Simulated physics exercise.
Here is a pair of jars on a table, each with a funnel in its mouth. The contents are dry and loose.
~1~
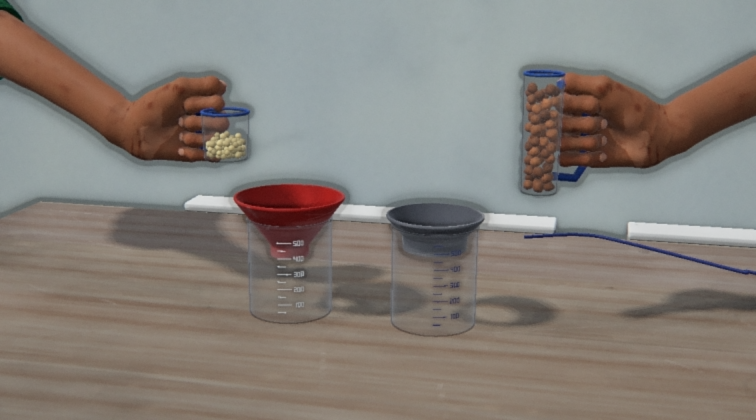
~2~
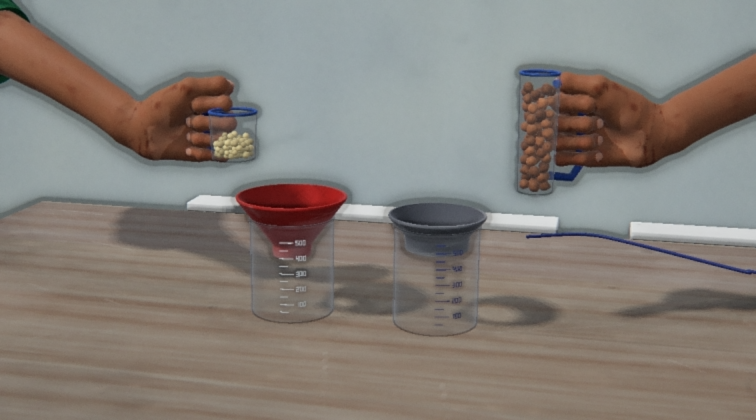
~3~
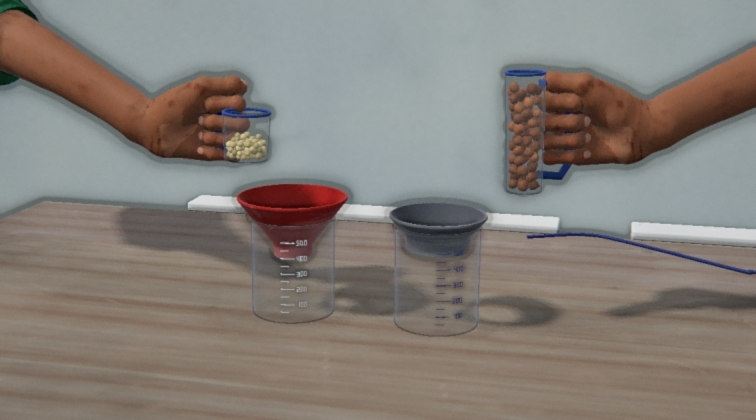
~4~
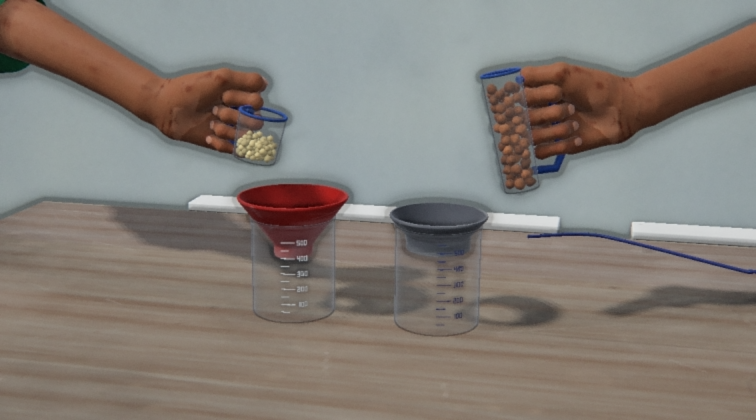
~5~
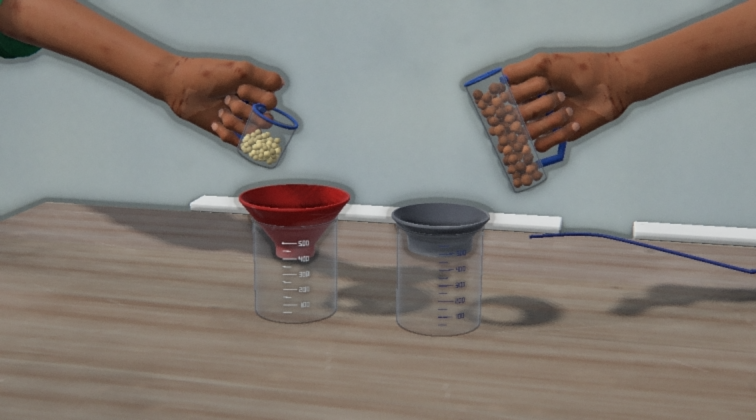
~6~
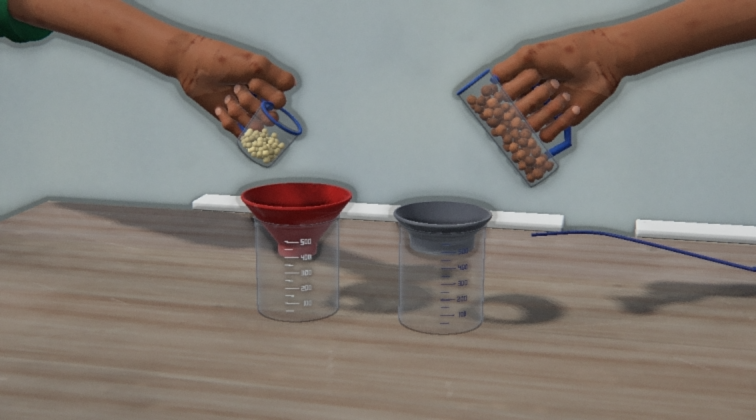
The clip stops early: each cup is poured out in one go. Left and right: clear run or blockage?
The left funnel passes it all; the right one passes it all.
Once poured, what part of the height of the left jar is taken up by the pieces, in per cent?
About 5 per cent.
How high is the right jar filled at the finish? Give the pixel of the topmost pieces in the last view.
At about (458, 307).
Then, 0.37 s on from there, left, the whole lot still in the cup; right, the whole lot still in the cup.
Then, 0.76 s on from there, left, all but a few still in the cup, only a few in or over the funnel; right, all but a few still in the cup, only a few in or over the funnel.
Then, 1.23 s on from there, left, a little in or over the funnel, the bulk down in the jar; right, near a third still in the cup, near a quarter in or over the funnel, near a third down in the jar.
In the end, left, the whole lot down in the jar; right, the whole lot down in the jar.
